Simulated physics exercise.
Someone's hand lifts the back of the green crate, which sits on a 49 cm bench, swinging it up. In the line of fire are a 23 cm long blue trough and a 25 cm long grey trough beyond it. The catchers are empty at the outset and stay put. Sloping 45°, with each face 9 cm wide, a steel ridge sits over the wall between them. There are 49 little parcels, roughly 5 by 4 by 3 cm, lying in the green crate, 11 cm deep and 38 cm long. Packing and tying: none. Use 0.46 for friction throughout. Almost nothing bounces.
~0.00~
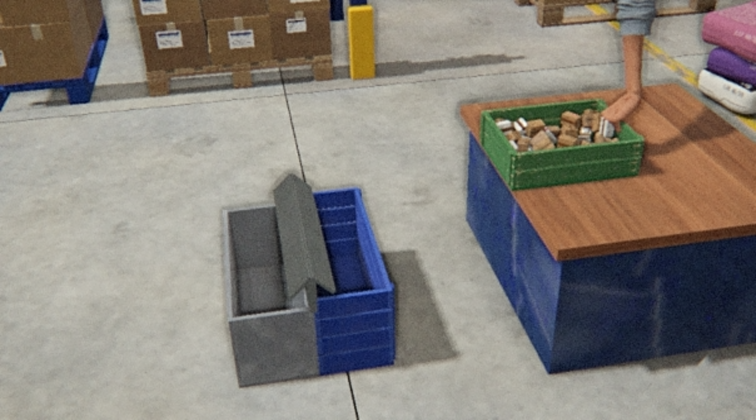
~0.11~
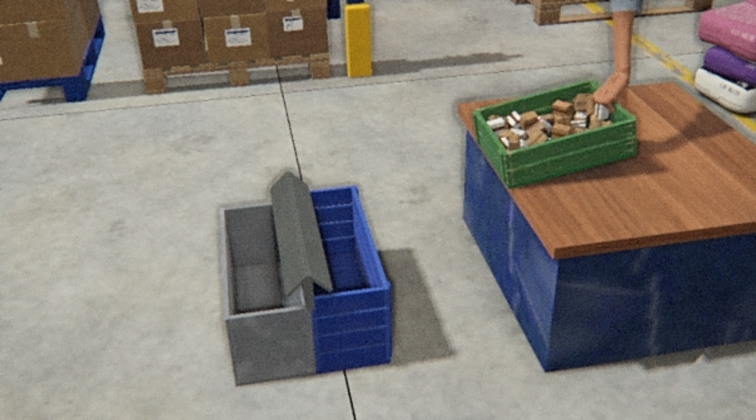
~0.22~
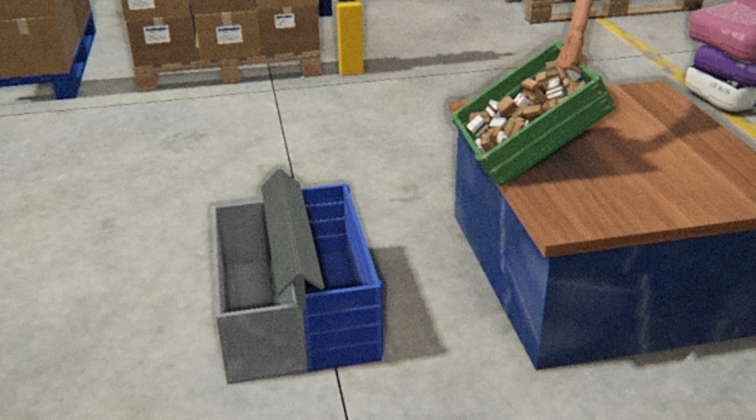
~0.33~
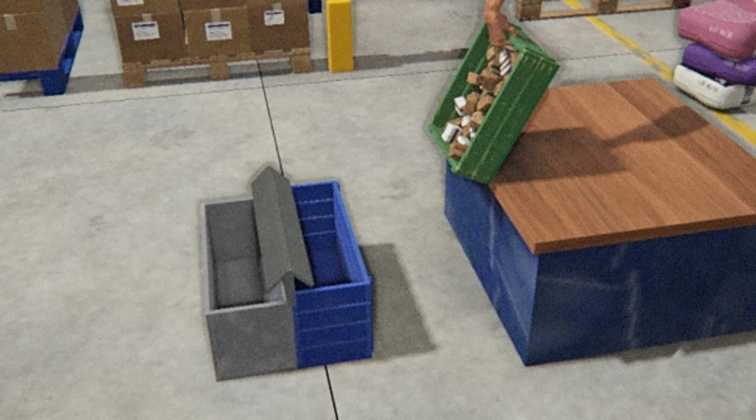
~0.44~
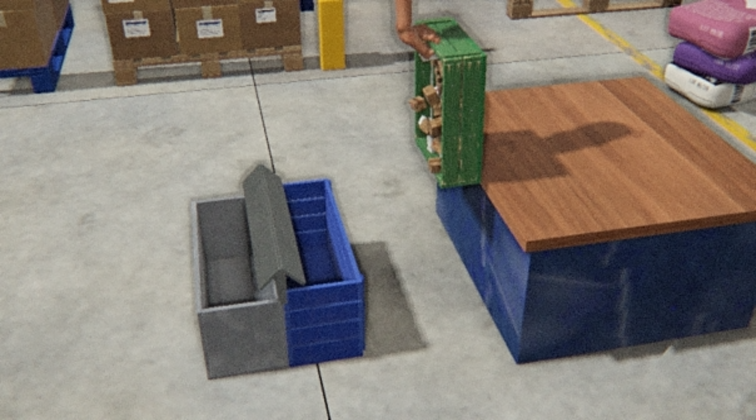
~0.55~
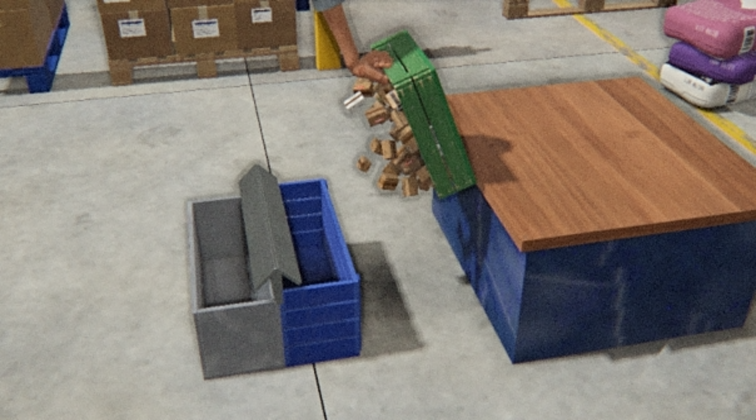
In a warehouse, a hand lifting the back of a green crate on a bench, tilting it until small brown parcels tumble out.
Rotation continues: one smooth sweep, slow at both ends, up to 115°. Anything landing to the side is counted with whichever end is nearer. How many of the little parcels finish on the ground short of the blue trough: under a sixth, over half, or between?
When nothing more moves, a clear majority of them rest on the ground short of the blue trough.
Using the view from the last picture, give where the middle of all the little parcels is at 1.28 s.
Roughly at pixel (351, 285).
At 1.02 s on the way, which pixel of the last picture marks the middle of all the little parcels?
Somewhere around pixel (351, 283) in the last view.
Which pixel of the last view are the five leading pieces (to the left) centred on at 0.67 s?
Around pixel (300, 189).
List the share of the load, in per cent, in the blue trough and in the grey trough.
Shares, in order: About 40 percent and 0 percent.
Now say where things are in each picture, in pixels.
In the first frame (we follow the rim corner now nearest the camera), green crate at (518, 154); grey trough at (233, 319); tilt 0°; nothing out yet.
In the second frame, green crate at (508, 153); tilt 10°.
In the third frame, green crate at (484, 156); tilt 33°.
In the fourth frame, green crate at (457, 168); tilt 63°.
In the fifth frame, green crate at (442, 184); tilt 92°; 1 out, the lowest parcel at (418, 104).
In the sixth frame, green crate at (438, 195); grey trough at (198, 311); tilt 111°; 16 out.
After 0.67 s, tilt 115°; 11 still in the green crate, 3 in the blue trough and 35 in the air.
After 0.81 s, tilt 115°; 6 still in the green crate, 15 in the blue trough, 15 on the ground short of the blue trough and 13 in the air.
After 1.02 s, tilt 115°; 3 still in the green crate, 19 in the blue trough, 24 on the ground short of the blue trough and 3 in the air.
When it is over (at 1.28 s), 19 in the blue trough and 30 on the ground short of the blue trough. Asked share, 30 of 49, 61 per cent.
